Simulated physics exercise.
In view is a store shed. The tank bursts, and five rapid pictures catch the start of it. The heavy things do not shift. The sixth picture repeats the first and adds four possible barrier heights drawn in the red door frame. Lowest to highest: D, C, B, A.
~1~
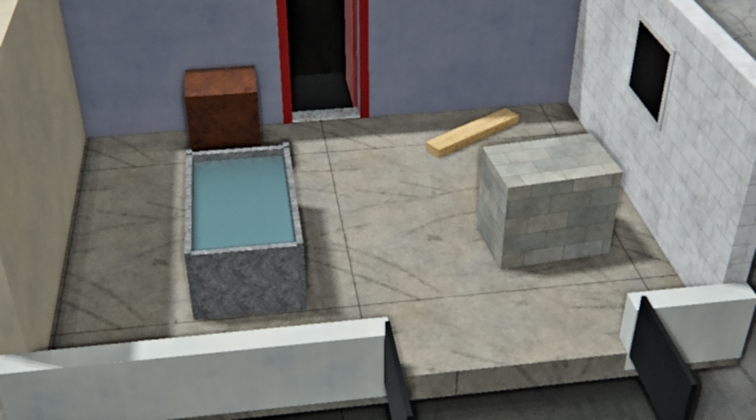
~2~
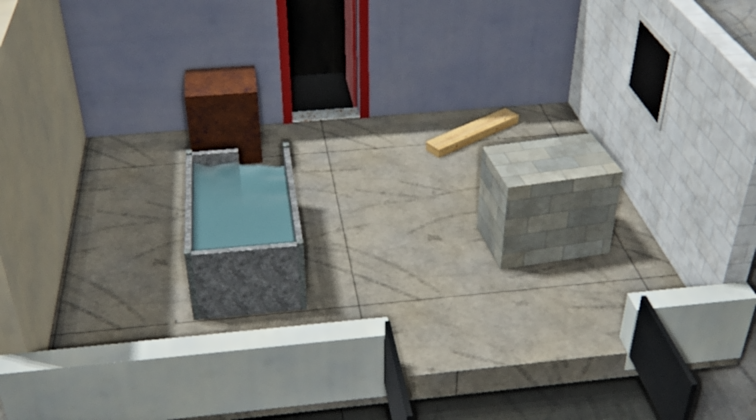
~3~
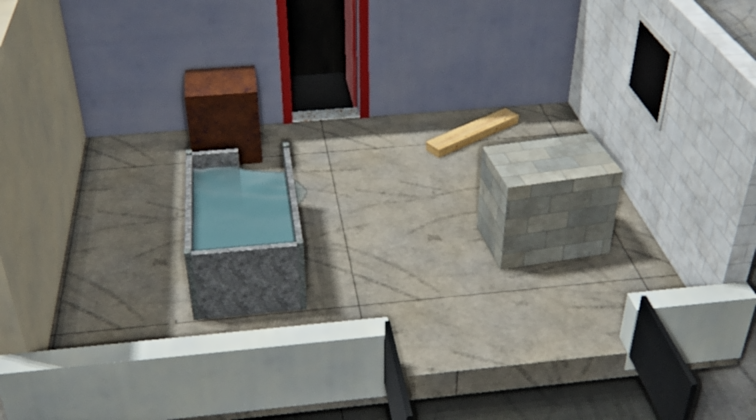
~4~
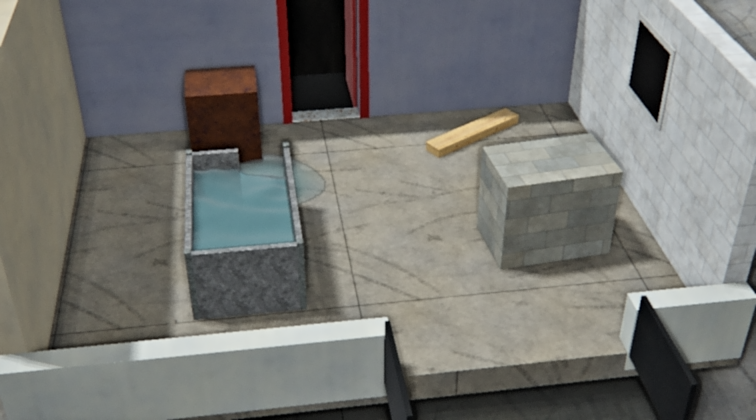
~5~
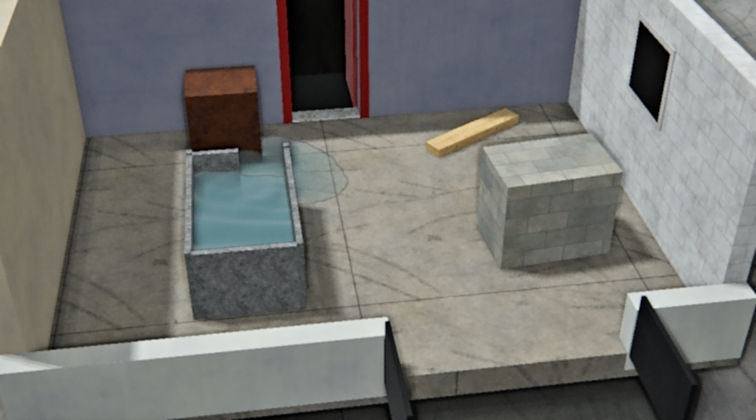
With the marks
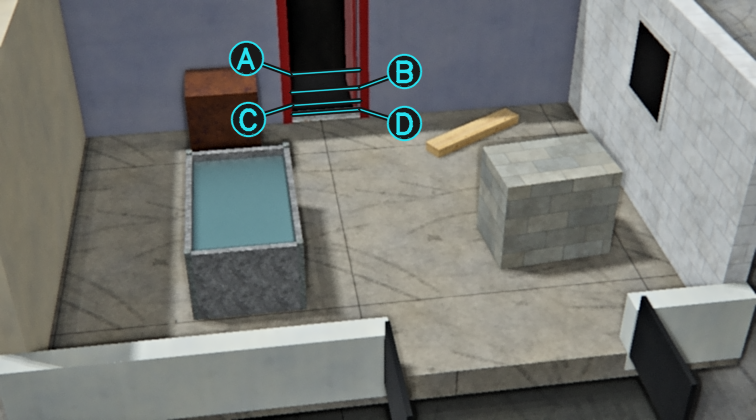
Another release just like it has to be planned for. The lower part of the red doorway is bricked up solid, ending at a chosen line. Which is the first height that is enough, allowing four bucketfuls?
C is the one.
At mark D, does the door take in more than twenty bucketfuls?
No, less.
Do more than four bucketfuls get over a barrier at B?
No, not at all.
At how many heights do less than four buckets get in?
Three.
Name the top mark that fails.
That would be D.
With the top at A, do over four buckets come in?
No, not at all.
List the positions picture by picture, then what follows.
Water in the tank at rest, its middle at (241, 202); foot of the red doorway at (326, 120); open gate at (510, 301), in the first picture.
Water covers 1 % of the ground, its front hidden from here, in the second picture.
Water covers 2 % of the ground, its front hidden from here, in the third picture.
In the fourth picture, 4 % of the ground under water, visible out to (301, 179).
In the fifth picture, 7 % of the ground under water, visible out to (280, 139).
In cyan, A at (325, 72); B at (325, 90); C at (326, 103); D at (326, 112); from the bottom up D, C, B, A.
For mark A, nothing gets over.
For mark B, nothing gets over.
For mark C, a bucket or two gets in.
For mark D, about 13 bucketfuls get in.
